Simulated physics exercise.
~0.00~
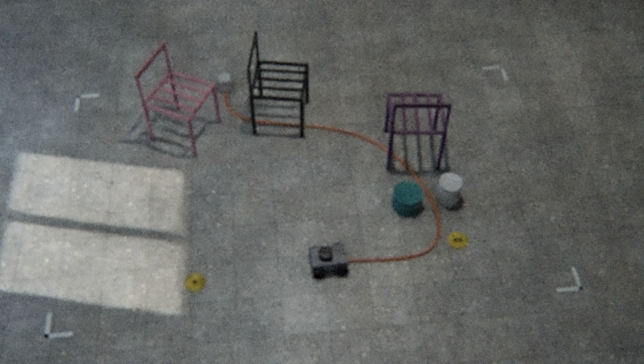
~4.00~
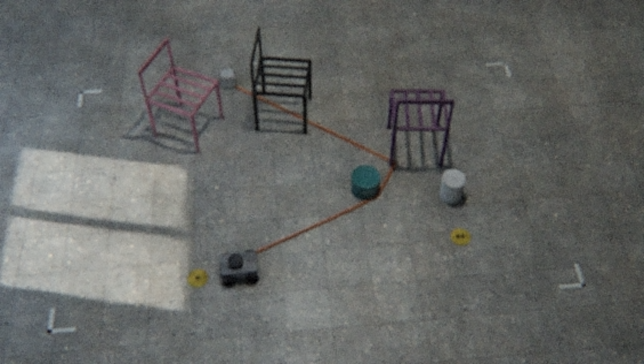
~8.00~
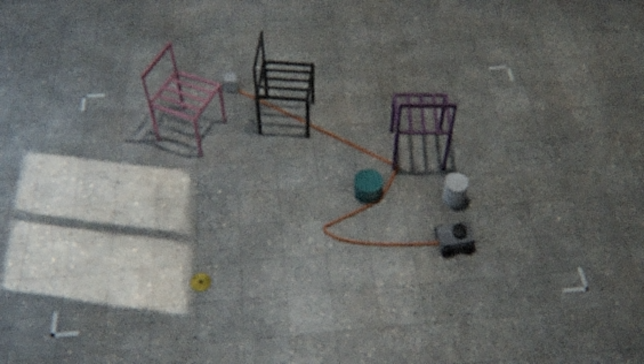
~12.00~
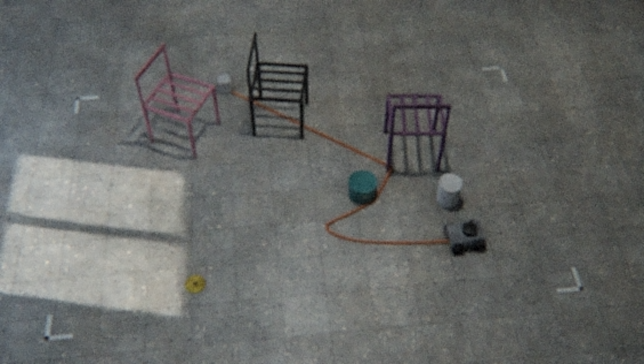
Small dark cart trailing an orange lead moves left past chairs, shifting a teal bin, then heads right and stops below the white bin.
